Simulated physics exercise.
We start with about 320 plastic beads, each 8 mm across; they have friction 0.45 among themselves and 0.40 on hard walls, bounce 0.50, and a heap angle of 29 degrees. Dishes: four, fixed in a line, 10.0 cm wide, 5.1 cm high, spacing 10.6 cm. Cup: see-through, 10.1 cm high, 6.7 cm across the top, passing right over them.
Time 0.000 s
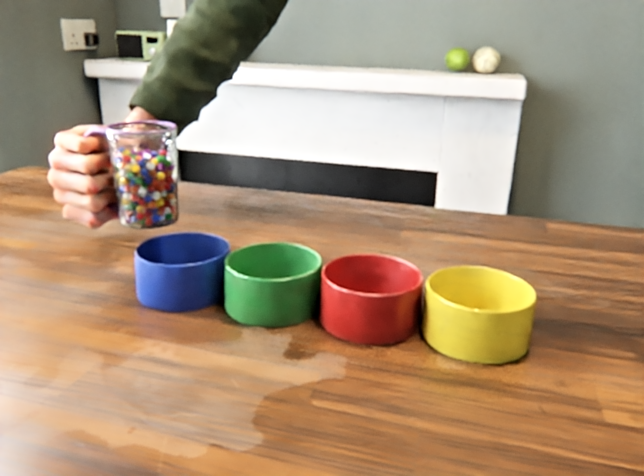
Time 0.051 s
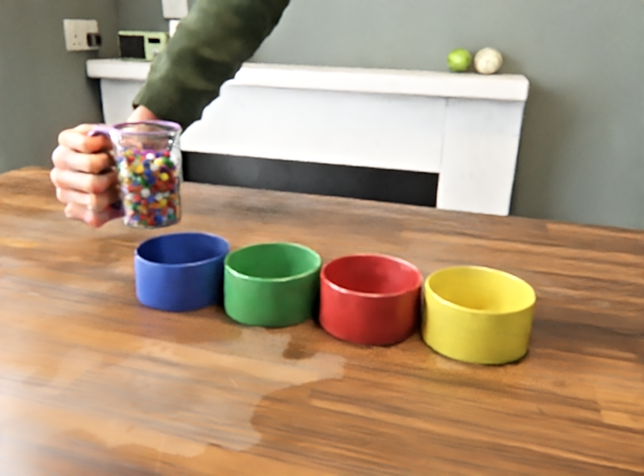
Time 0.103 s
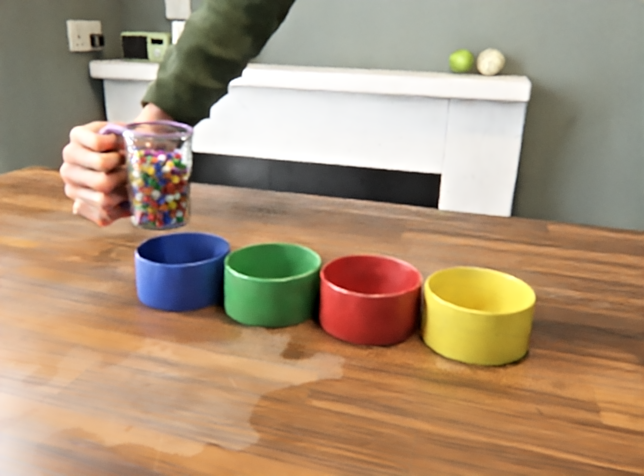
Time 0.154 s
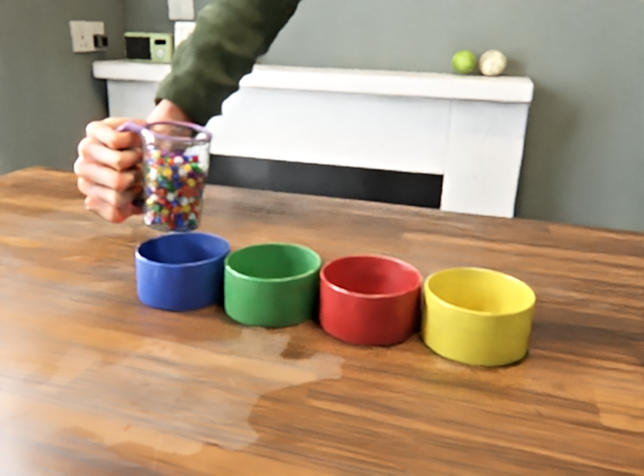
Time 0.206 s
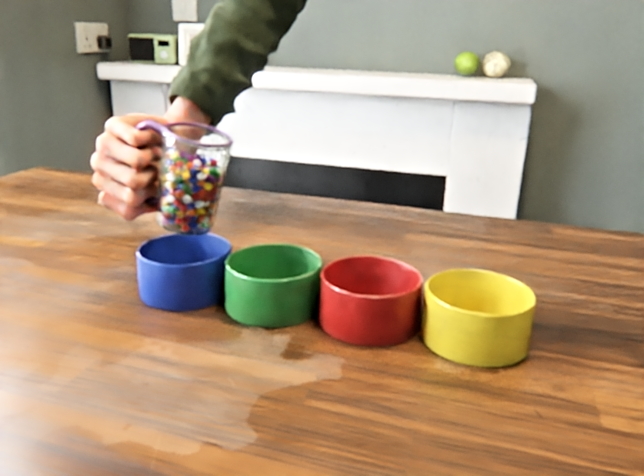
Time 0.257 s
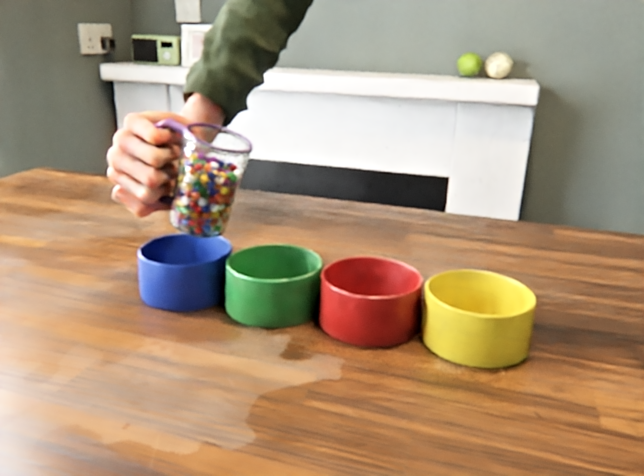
On a wooden table, a hand moves a clear cup of colourful beads right, tilting it slightly.
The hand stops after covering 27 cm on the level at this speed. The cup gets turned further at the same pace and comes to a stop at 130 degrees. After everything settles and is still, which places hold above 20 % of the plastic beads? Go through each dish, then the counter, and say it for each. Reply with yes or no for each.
Red: No, blue: No, green: No, yellow: Yes, counter: No.
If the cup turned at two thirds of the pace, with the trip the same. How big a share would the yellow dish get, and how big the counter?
The yellow dish 100, the counter 0.
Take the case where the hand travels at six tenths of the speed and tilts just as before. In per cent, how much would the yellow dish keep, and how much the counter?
Yellow 100, counter 0.
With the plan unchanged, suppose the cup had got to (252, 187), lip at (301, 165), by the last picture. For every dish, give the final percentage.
Final shares - red 0 %, blue 0 %, green 0 %, yellow 90 %.
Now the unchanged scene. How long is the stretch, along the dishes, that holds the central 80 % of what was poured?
Spread: Around 6 cm.
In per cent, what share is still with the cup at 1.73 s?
Some 0 per cent of the load.
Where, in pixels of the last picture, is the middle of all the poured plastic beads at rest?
Centre at rest, approx.: (473, 318) px.
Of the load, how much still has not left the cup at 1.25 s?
I'd put it at roughly 90 per cent.
Then, at 0.85 s, tilt 70 degrees; cup holds 100 %.
After 1.25 s, tilt 106 degrees; cup holds 90 %, yellow 10 %.
After 1.73 s, tilt 130 degrees; cup holds 0 %, yellow 100 %.
At rest (2.2 s), red 0 %, blue 0 %, green 0 %, yellow 100 %, counter 0 %.
